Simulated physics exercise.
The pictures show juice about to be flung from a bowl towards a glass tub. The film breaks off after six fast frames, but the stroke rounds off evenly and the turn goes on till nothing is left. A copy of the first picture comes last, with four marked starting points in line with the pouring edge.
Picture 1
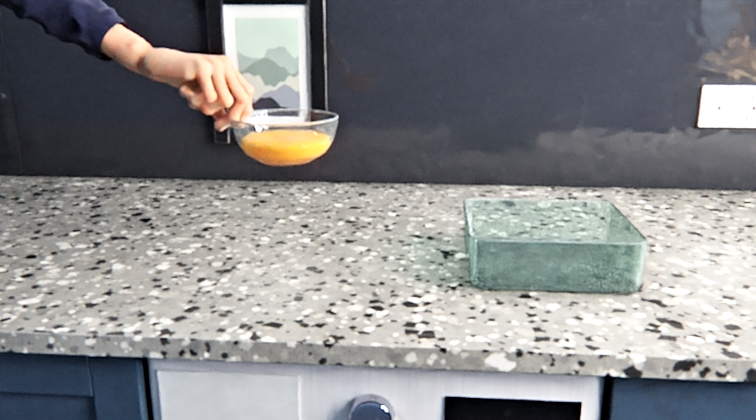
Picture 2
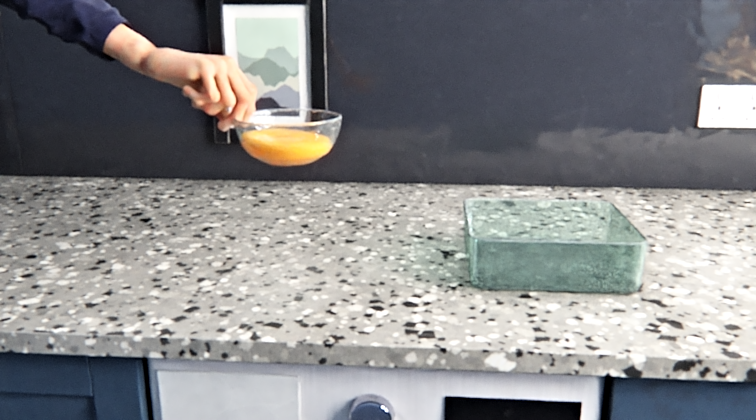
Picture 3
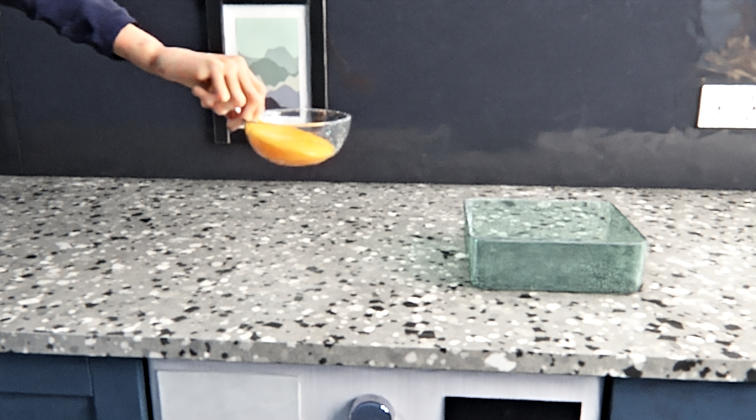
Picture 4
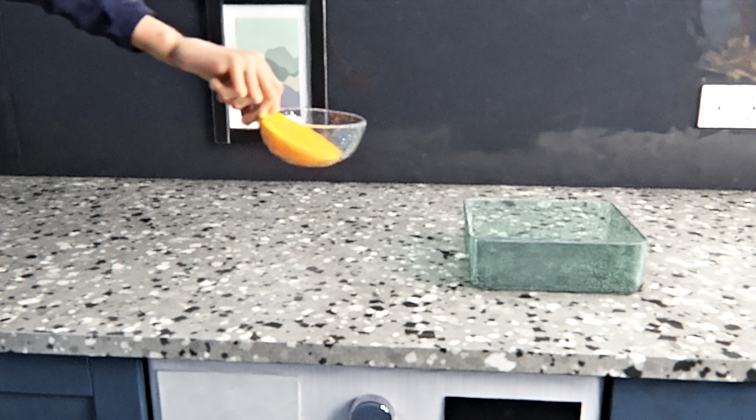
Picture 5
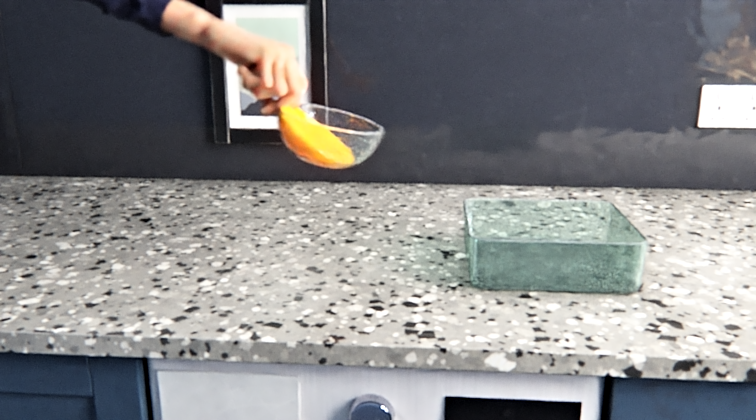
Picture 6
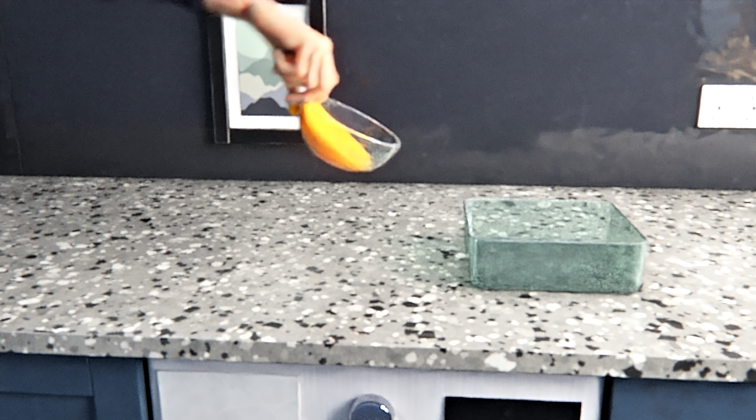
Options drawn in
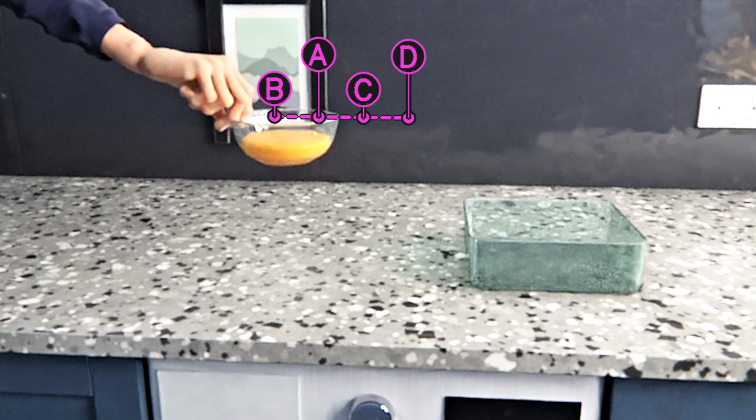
A hand moves a glass bowl of orange liquid right and tilts it rightward.
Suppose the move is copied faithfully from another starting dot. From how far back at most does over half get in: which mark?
C is the one.
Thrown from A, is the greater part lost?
Yes, that goes wrong.
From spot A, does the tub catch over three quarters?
No.
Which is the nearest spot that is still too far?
Here it is spot A.
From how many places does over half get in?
Two.
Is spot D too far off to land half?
No, not at all.
On the marked copy, A at (318, 116); B at (274, 116); C at (363, 117); D at (408, 118).
For spot A, about 33 % lands in the tub, 60 % falls short and 7 % goes beside or beyond.
For spot B, about 2 % lands in the tub, 95 % falls short and 3 % goes beside or beyond.
For spot C, about 63 % lands in the tub, 22 % falls short and 15 % goes beside or beyond.
For spot D, about 88 % lands in the tub, 9 % falls short and 3 % goes beside or beyond.
